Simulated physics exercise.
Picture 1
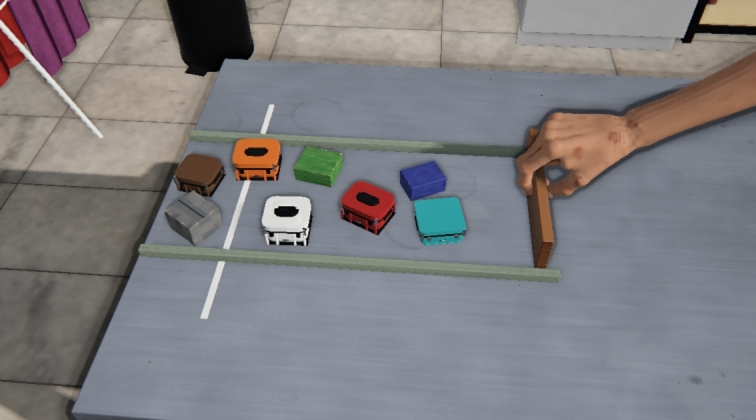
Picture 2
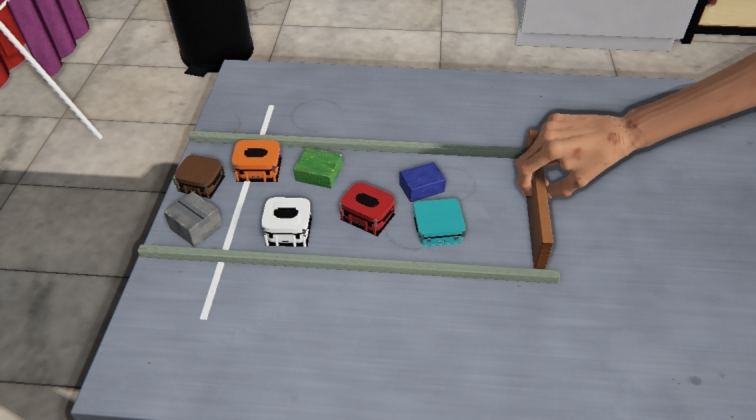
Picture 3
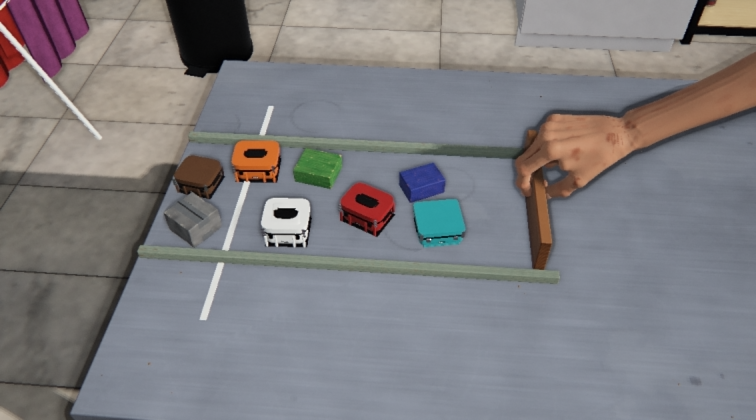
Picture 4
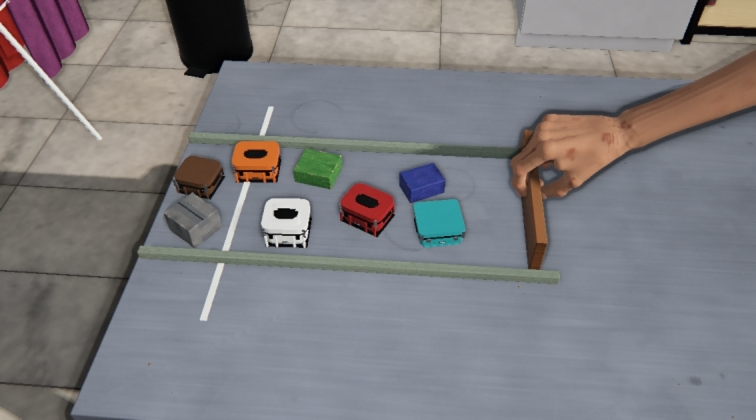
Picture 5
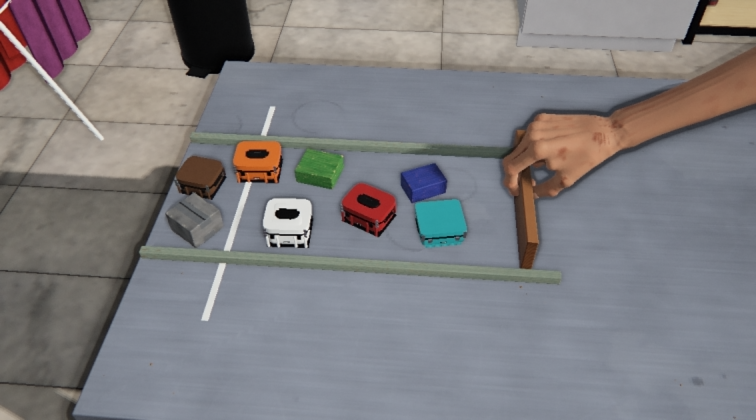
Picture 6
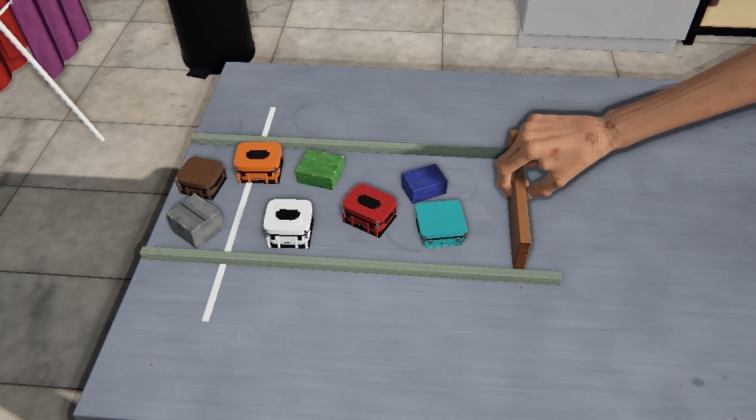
A hand held a wooden board still at first, then slid it a little to the left between two rails, while the small colourful cases and blocks near the white tape stayed put.
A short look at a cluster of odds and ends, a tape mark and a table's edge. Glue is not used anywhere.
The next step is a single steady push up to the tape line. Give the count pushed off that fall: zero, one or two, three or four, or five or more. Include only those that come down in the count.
Three up to four drop.
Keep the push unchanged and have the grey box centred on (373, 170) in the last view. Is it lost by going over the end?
Placed like that, it is safe.
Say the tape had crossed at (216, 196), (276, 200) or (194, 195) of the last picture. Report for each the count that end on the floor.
Try 1: 6; try 2: 2; try 3: 6.
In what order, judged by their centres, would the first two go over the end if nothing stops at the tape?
It would be the grey box and after it the brown case.
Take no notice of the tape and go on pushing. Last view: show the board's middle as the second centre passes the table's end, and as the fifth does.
Earlier crossing: About (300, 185); later crossing: About (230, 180).
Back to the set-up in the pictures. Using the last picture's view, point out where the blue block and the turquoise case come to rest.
The blue block finishes at (233, 167); the turquoise case finishes at (217, 209).
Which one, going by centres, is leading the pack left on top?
Answer: The red case.
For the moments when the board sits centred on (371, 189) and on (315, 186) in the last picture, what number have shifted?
I get 5 at the one place and 8 at the other.
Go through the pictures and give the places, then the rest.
In the first picture, brown case (200, 176); grey box (194, 218); orange case (258, 160); board (537, 196); tape (243, 195).
In the second picture, grey box (194, 219); blue block (422, 182).
In the third picture, orange case (257, 162); board (535, 197).
In the fourth picture, brown case (200, 178); turquoise case (438, 224).
In the fifth picture, grey box (195, 220); green block (320, 169).
In the sixth picture, brown case (202, 179); grey box (196, 221); orange case (259, 163); board (517, 197); tape (244, 198).
A little later, none off yet; brown case at rest near (202, 179); grey box at rest near (196, 221); orange case at rest near (259, 163).
Next, none off yet; brown case at rest near (202, 179); grey box moving near (191, 221); orange case at rest near (259, 163).
Later still, one off so far; brown case shifted about its own width near (163, 184); grey box on its side near (130, 263); orange case shifted about its own width near (203, 159).
When it is over, the number that fall off is three or four; down, white case, orange case, grey box and brown case.
